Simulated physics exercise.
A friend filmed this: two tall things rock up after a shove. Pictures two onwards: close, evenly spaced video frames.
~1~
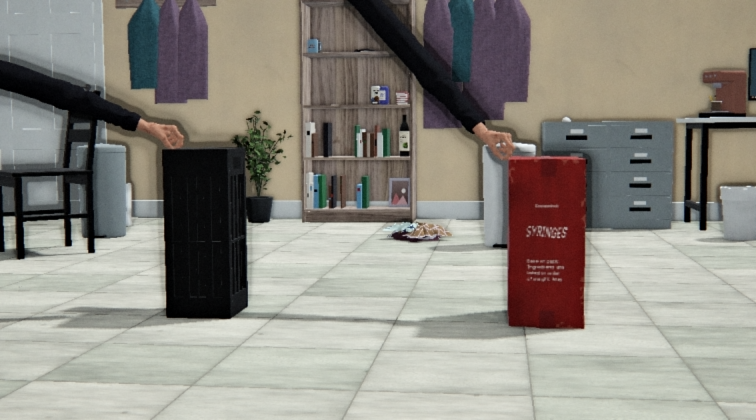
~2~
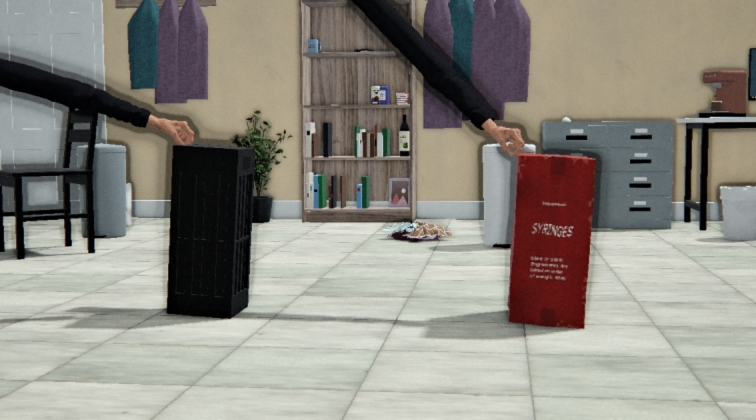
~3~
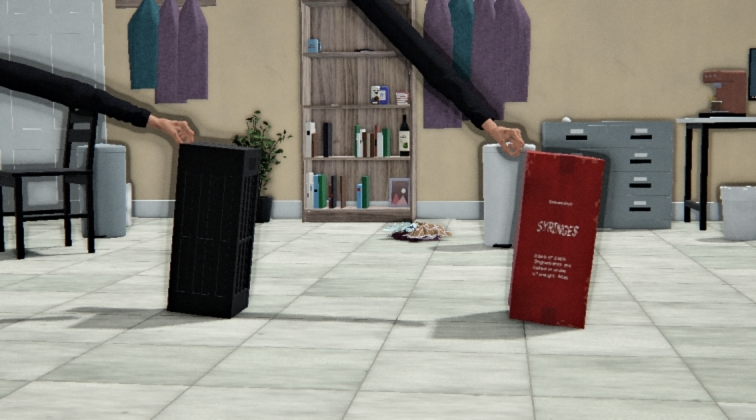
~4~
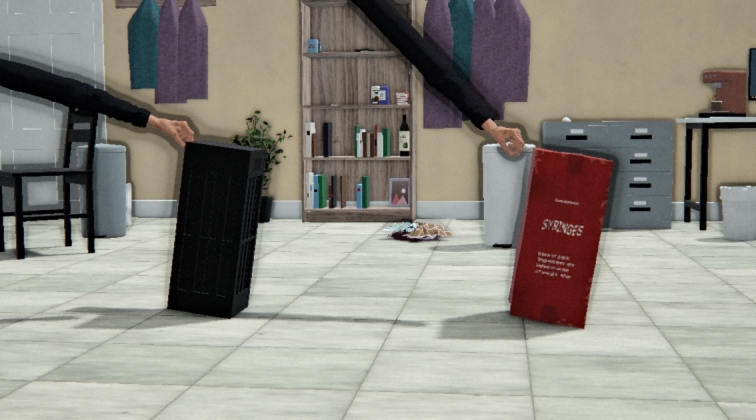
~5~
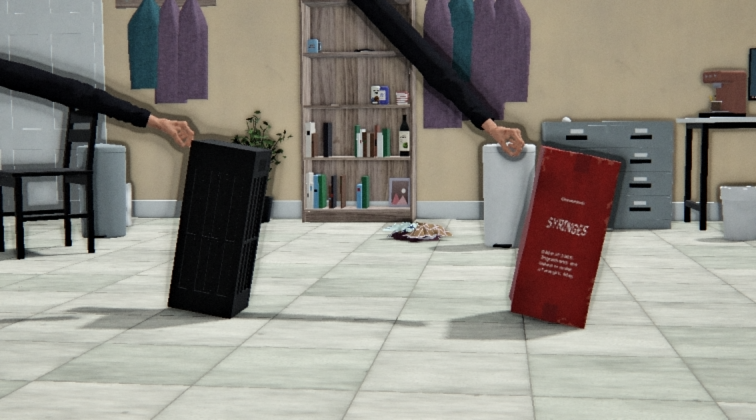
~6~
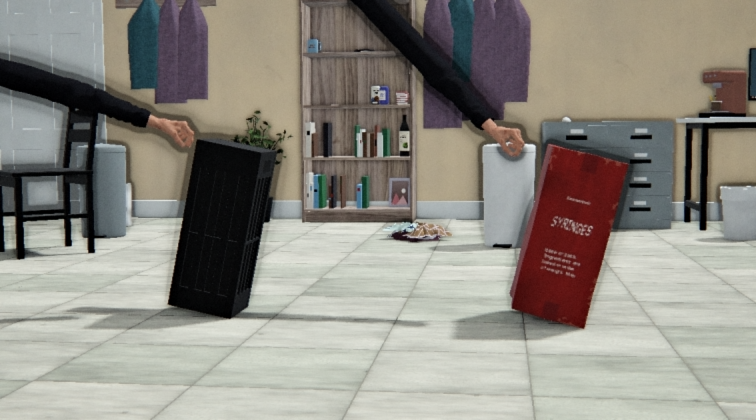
Two hands pushing a black crate and a red box marked syringes, both tilting gradually to the right on a tiled floor.
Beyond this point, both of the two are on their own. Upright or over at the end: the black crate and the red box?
Ultimately the black crate doesn't recover; the red box doesn't recover.
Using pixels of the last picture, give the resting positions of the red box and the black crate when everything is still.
So the red box finishes at (673, 285), and the black crate finishes at (325, 282).
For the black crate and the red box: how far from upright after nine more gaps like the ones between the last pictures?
I'd say close to 25° for the first and close to 35° for the second.
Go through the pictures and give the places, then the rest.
The first picture shows black crate (207, 231) upright; red box (544, 239) upright.
The second picture shows black crate (212, 229) 4° off upright; red box (549, 237) 3° off upright.
The third picture shows black crate (215, 228) 6° off upright; red box (554, 236) 6° off upright.
The fourth picture shows black crate (218, 227) 8° off upright; red box (558, 234) 9° off upright.
The fifth picture shows black crate (221, 227) 10° off upright; red box (562, 233) 12° off upright.
The sixth picture shows black crate (223, 226) 12° off upright; red box (566, 233) 14° off upright.
Then, 0.28 s on from there, black crate 33° off upright near (255, 227); red box 48° off upright near (619, 239).
In the end, the black crate topples, near (325, 283); the red box topples, near (673, 285).
